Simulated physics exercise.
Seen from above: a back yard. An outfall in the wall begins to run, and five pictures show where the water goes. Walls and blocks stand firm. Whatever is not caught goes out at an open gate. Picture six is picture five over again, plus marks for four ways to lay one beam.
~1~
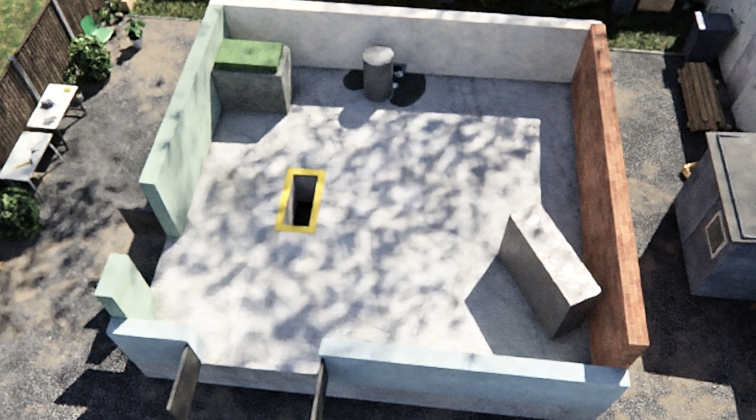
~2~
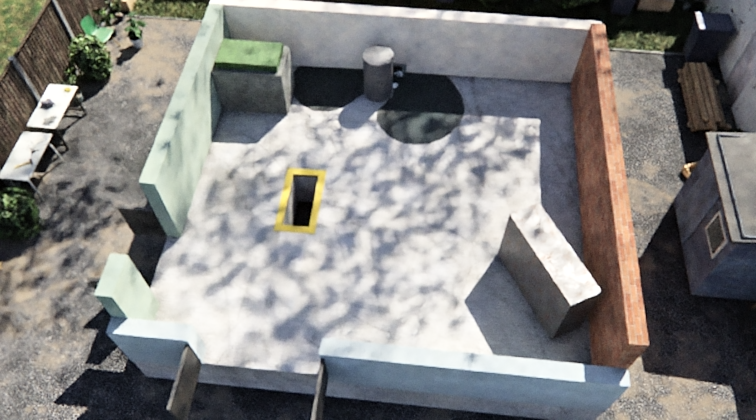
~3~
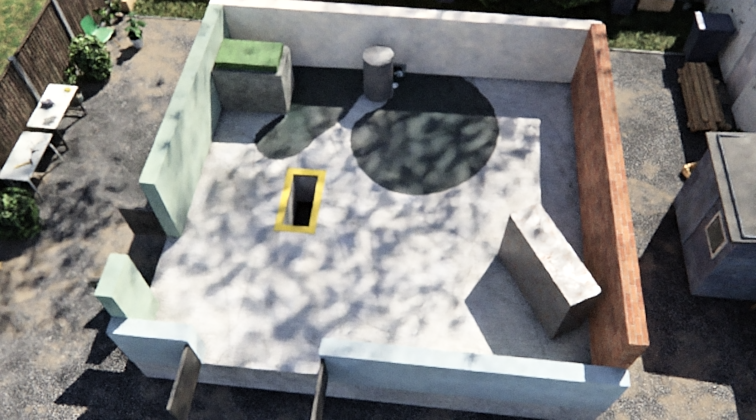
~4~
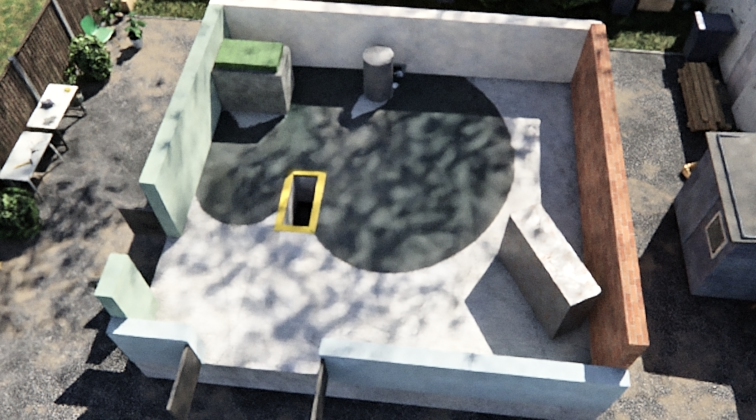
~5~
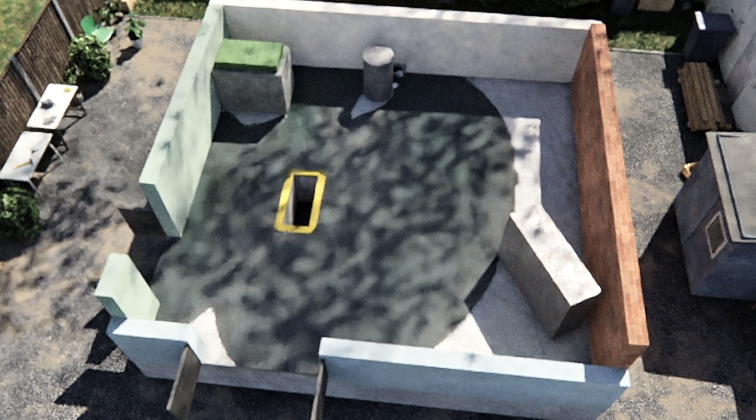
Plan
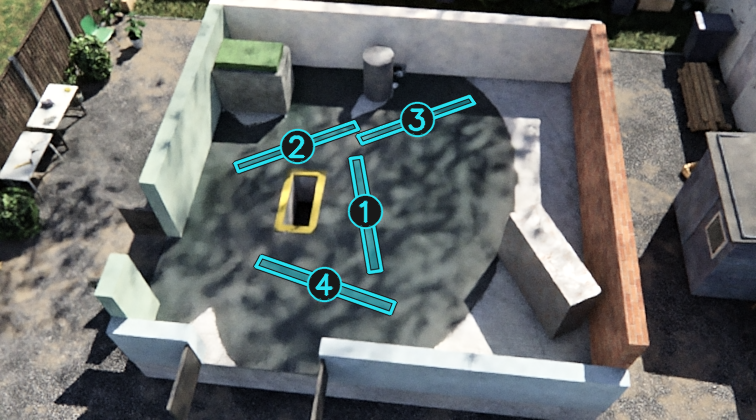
A dark wet patch spreads from the grey post across the walled yard, surrounding the yellow-edged drain.
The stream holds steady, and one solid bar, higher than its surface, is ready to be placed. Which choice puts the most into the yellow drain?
I would pick place 4.
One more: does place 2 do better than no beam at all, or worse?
Worse.
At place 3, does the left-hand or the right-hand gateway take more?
The right gate.
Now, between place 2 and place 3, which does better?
The answer is 3.
On the marked copy, 1 from (355, 157) to (375, 271); 2 from (236, 167) to (356, 125); 3 from (359, 139) to (471, 99); 4 from (258, 261) to (392, 307).
For place 1, about 12 % of the stream runs into the yellow drain, about 88 % out by the gates.
For place 2, about 10 % of the stream runs into the yellow drain, about 90 % out by the gates.
For place 3, about 15 % of the stream runs into the yellow drain, about 85 % out by the gates.
For place 4, about 23 % of the stream runs into the yellow drain, about 77 % out by the gates.
